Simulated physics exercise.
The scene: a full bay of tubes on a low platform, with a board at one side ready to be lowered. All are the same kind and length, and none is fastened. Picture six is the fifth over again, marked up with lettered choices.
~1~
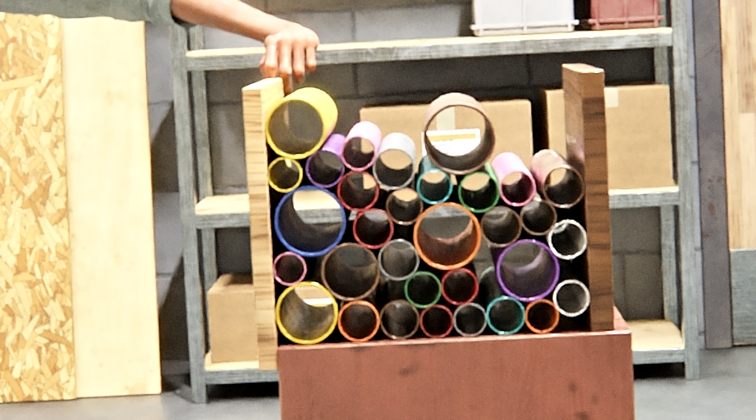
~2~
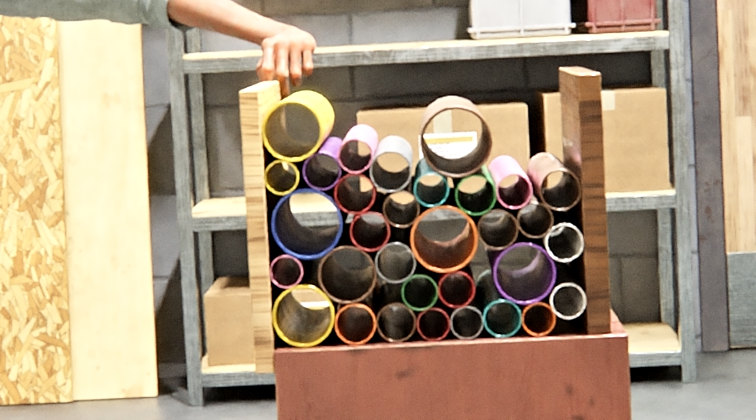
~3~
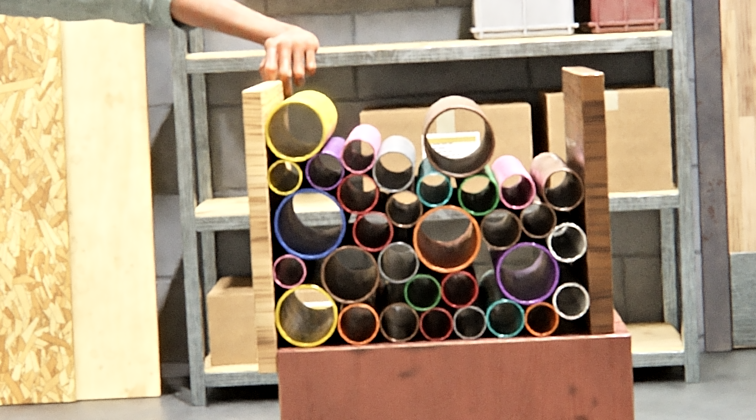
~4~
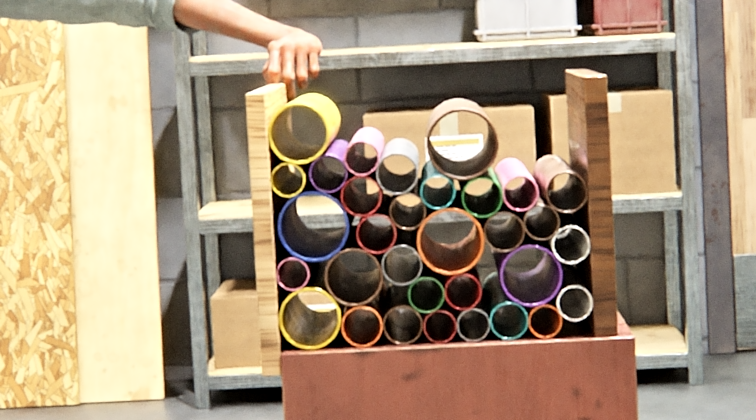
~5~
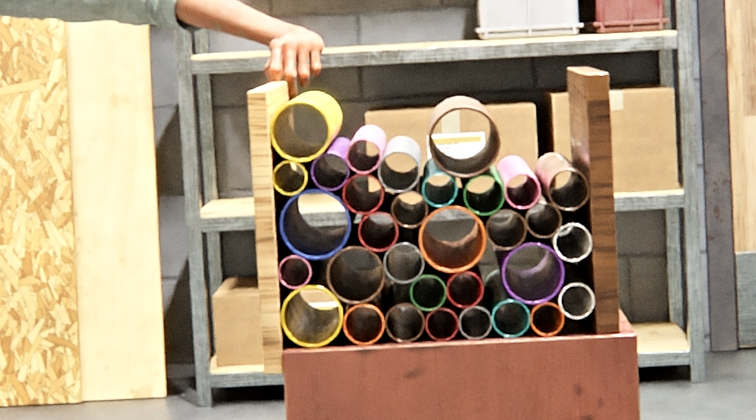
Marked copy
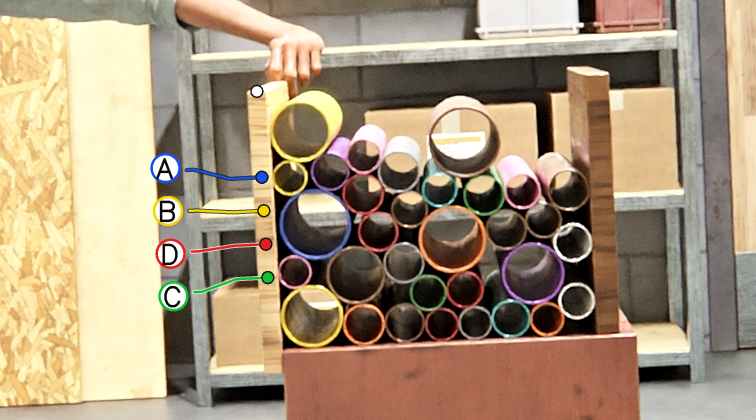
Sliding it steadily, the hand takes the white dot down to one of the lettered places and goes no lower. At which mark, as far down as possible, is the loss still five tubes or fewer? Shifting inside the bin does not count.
Stop at C.
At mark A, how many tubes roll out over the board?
It comes to none.
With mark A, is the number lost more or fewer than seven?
At A, fewer than seven.
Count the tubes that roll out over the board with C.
It comes to two.
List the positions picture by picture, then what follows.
Side board (273, 213); a yellow tube (306, 313); a turquoise tube (505, 315), in the first frame.
A turquoise tube (502, 318); a red tube (456, 289), in the second frame.
A blue tube (310, 224); a brown tube (404, 209), in the third frame.
A green tube (482, 197); a brown tube (462, 144), in the fourth frame.
Side board (278, 217); a yellow tube (312, 316); a turquoise tube (511, 318), in the fifth frame.
On the marked copy, A at (262, 178); B at (264, 211); C at (268, 278); D at (266, 244); the white dot at (257, 91).
Following C. Soon after the start, top of the board (272, 171).
Later, top of the board (278, 261).
In the end, top of the board (279, 276), two out over the board.
As for the rest, A none out over the board; B two out over the board; D two out over the board.
